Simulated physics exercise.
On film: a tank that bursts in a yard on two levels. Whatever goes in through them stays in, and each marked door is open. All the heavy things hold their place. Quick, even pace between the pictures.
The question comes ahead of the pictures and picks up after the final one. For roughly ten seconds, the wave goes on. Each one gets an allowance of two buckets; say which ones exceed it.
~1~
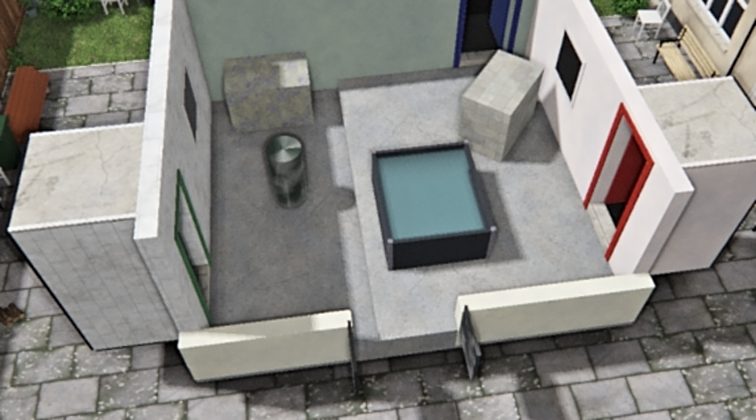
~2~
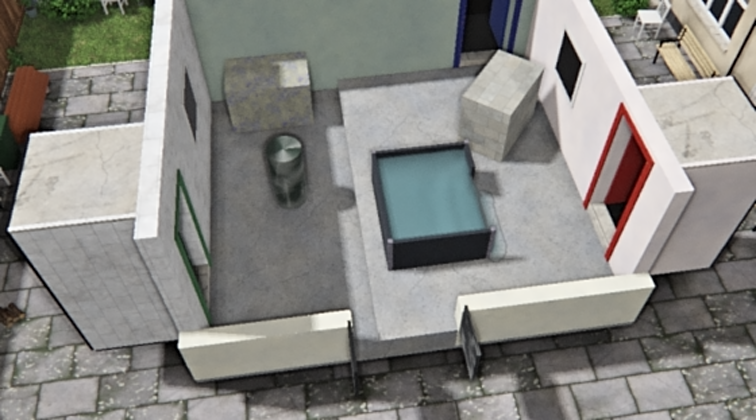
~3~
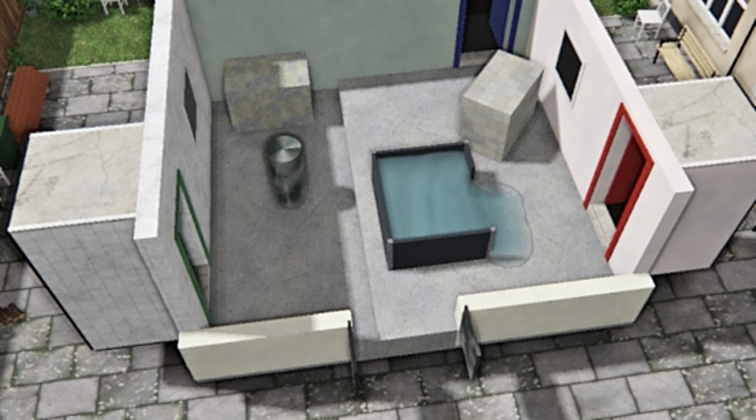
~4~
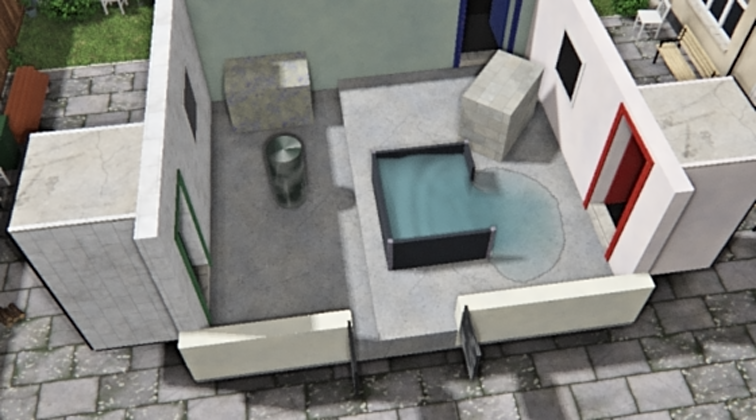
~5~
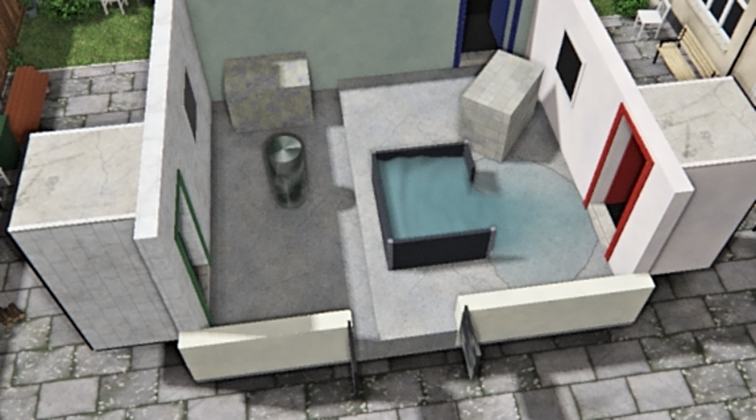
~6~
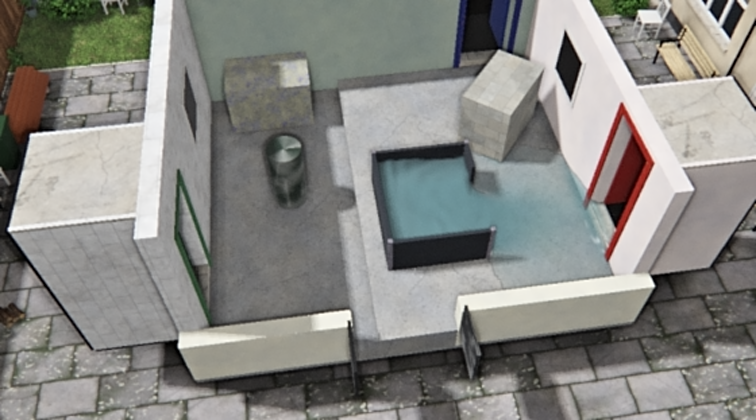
At the end, red door: Over two buckets; green door: Two buckets at most; blue door: Two buckets at most.
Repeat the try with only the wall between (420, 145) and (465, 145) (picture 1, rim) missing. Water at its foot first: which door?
My answer: The one in blue.
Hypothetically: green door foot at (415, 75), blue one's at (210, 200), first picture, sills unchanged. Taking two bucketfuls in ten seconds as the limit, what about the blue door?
Blue door: It stays within it.
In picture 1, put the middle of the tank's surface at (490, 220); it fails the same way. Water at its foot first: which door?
I'd go with the one in red.
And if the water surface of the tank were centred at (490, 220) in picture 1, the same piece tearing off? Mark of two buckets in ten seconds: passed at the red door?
Red: Overshoots.
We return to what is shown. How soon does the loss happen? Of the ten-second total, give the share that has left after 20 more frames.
My estimate is roughly 75 percent.
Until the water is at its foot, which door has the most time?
Answer is the green-painted one.
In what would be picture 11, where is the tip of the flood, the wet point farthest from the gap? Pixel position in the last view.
I'd say around (536, 101).
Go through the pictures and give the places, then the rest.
In the first frame, still water in the open tank at (430, 193).
In the second frame, the front is at a hidden place, out from the gap at (478, 216).
In the third frame, the front is at (515, 194), out from the gap at (477, 217).
In the fourth frame, water pours out at (477, 218) and has run to (550, 199).
In the fifth frame, the front is at (576, 190), out from the gap at (477, 218).
In the sixth frame, water pours out at (477, 219) and has run to (564, 160).
A moment on, water covers 20 % of the floor; the red door over two buckets in, the green door not reached, the blue door not reached.
Next, water covers 25 % of the floor; the red door far over two buckets in, the green door not reached, the blue door not reached.
Then, water covers 40 % of the floor; the red door far over two buckets in, the green door not reached, the blue door under two buckets in.
Later, water covers 70 % of the floor; the red door far over two buckets in, the green door wet at the sill, nothing in, the blue door under two buckets in.
In the end, water covers 90 % of the floor; the red door far over two buckets in, the green door wet at the sill, nothing in, the blue door under two buckets in.
